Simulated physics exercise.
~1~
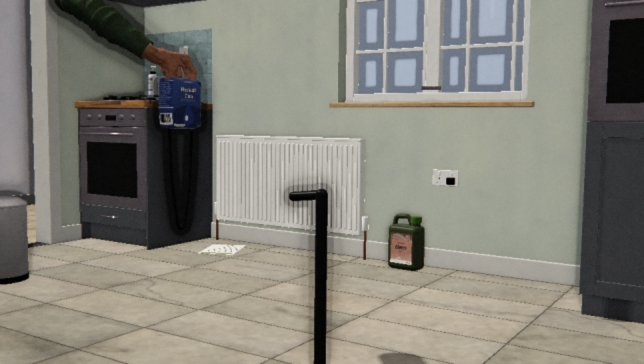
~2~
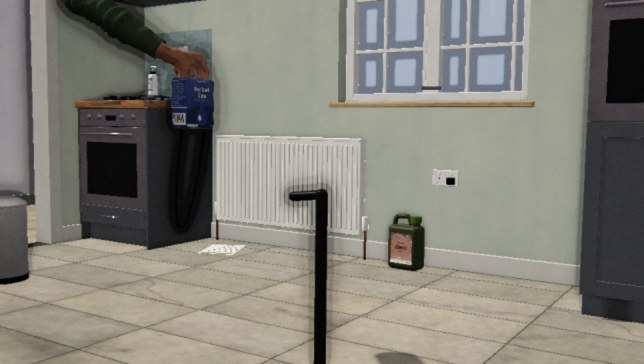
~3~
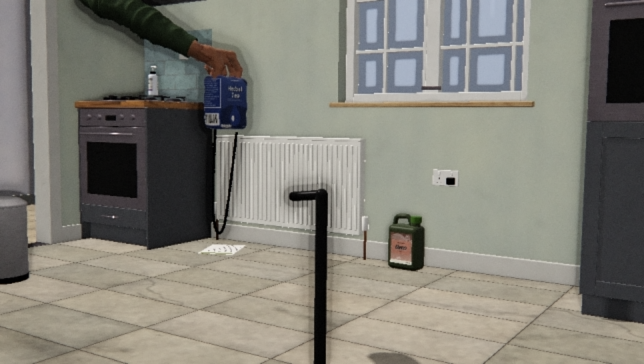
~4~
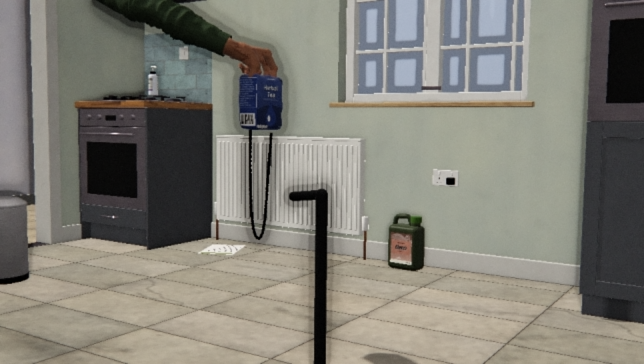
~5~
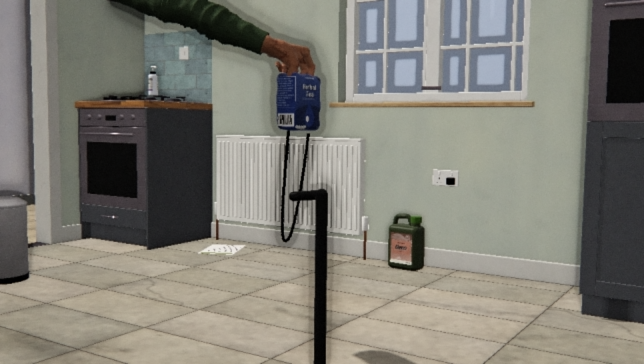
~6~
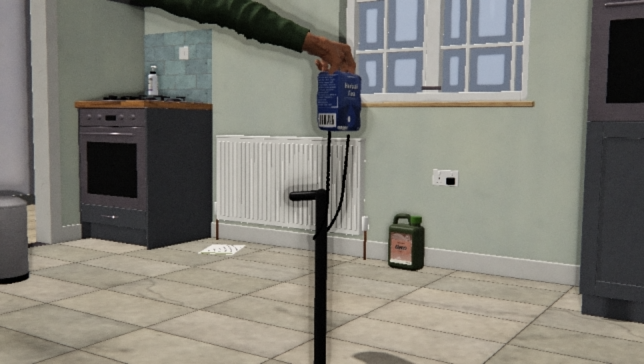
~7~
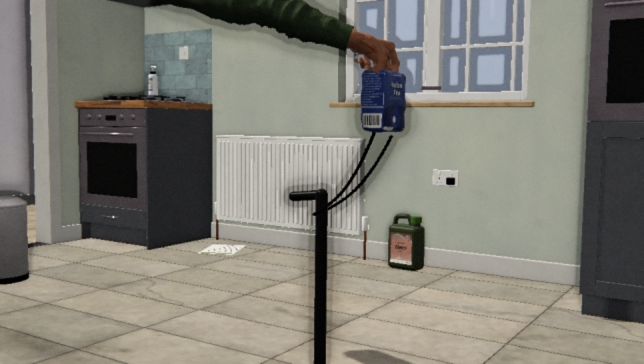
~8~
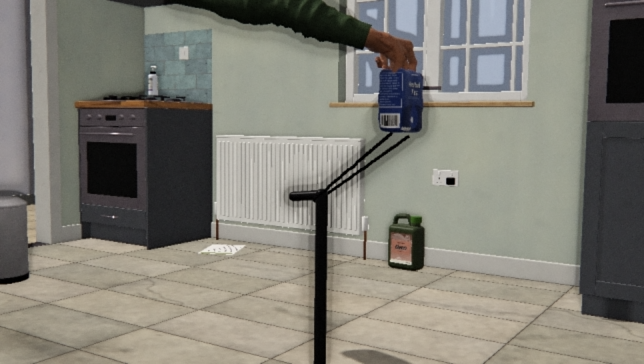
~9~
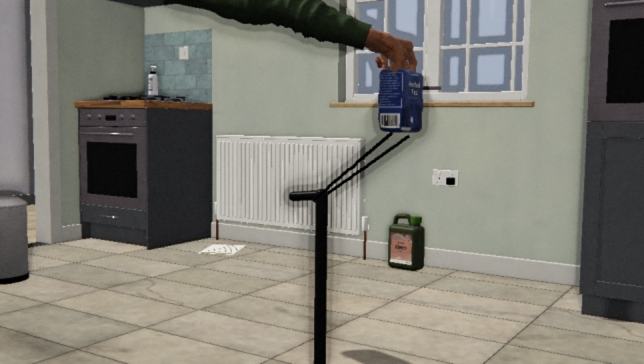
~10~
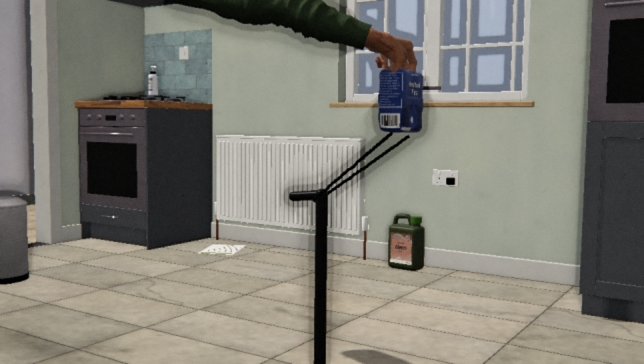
In a kitchen, a hand carries a blue pouch rightwards past a black post, its dangling cord loop snagging and pulling tight.
